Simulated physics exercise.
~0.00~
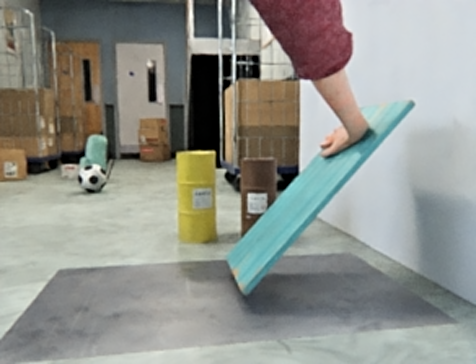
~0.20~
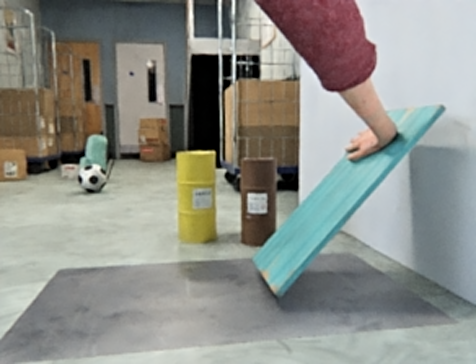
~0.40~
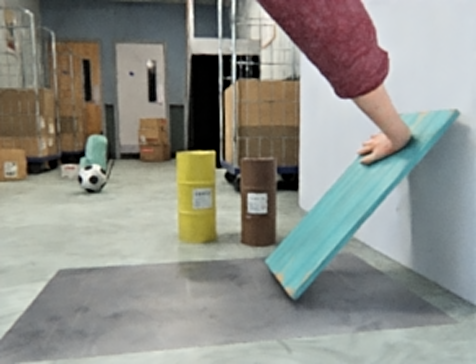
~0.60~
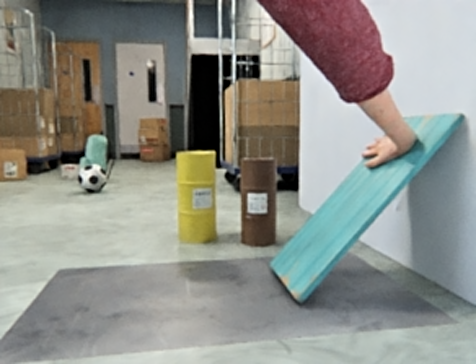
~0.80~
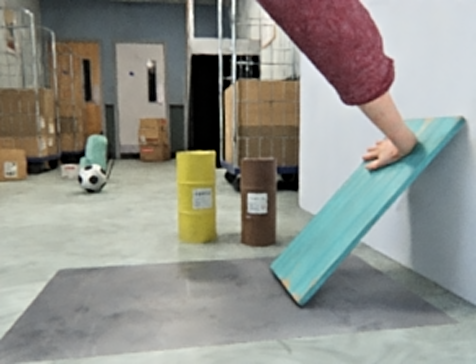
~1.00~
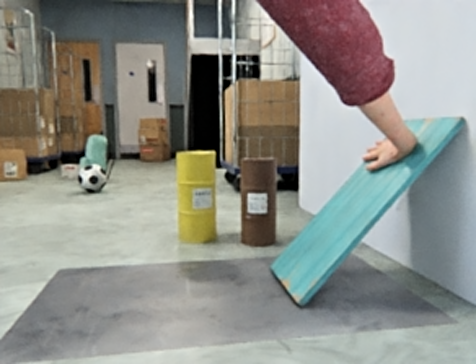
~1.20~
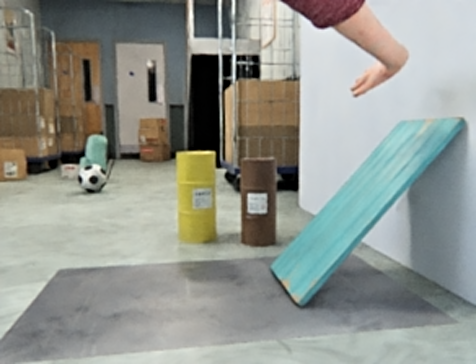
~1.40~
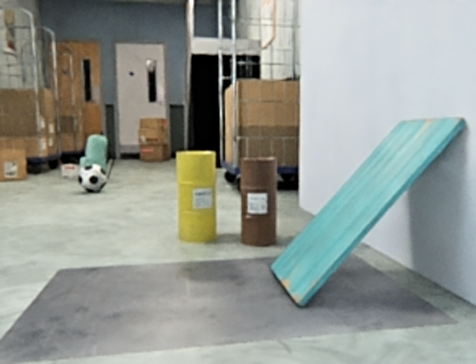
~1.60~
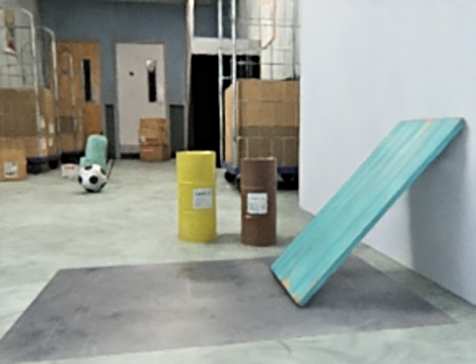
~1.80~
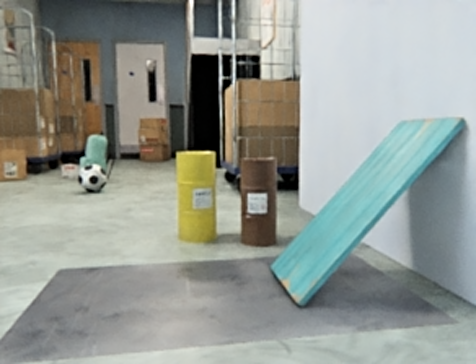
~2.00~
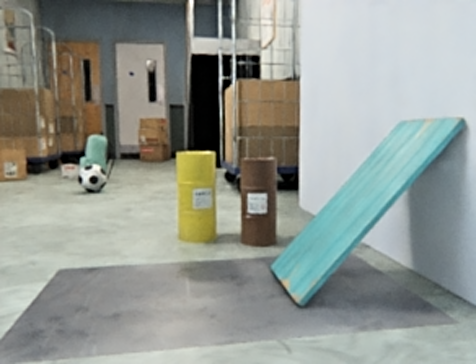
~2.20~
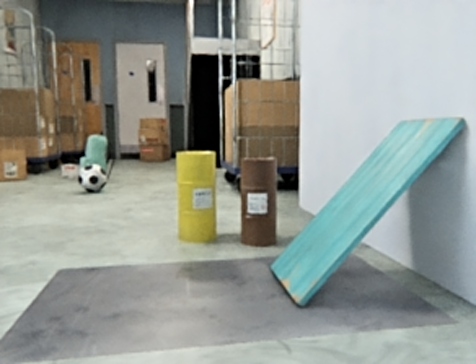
At the start, a hand grips the upper part of a tilted turquoise board whose lower edge meets a dark mat on the floor, with a bare wall to the right. A yellow canister and a brown canister stand behind it, and a soccer ball sits farther back on the left. The hand moves the board to the right until its top rests against the wall, then holds it there briefly. Next, the hand lets go and draws back upward out of view. The board stays leaning at a slant against the wall, motionless, while both canisters remain standing in place.
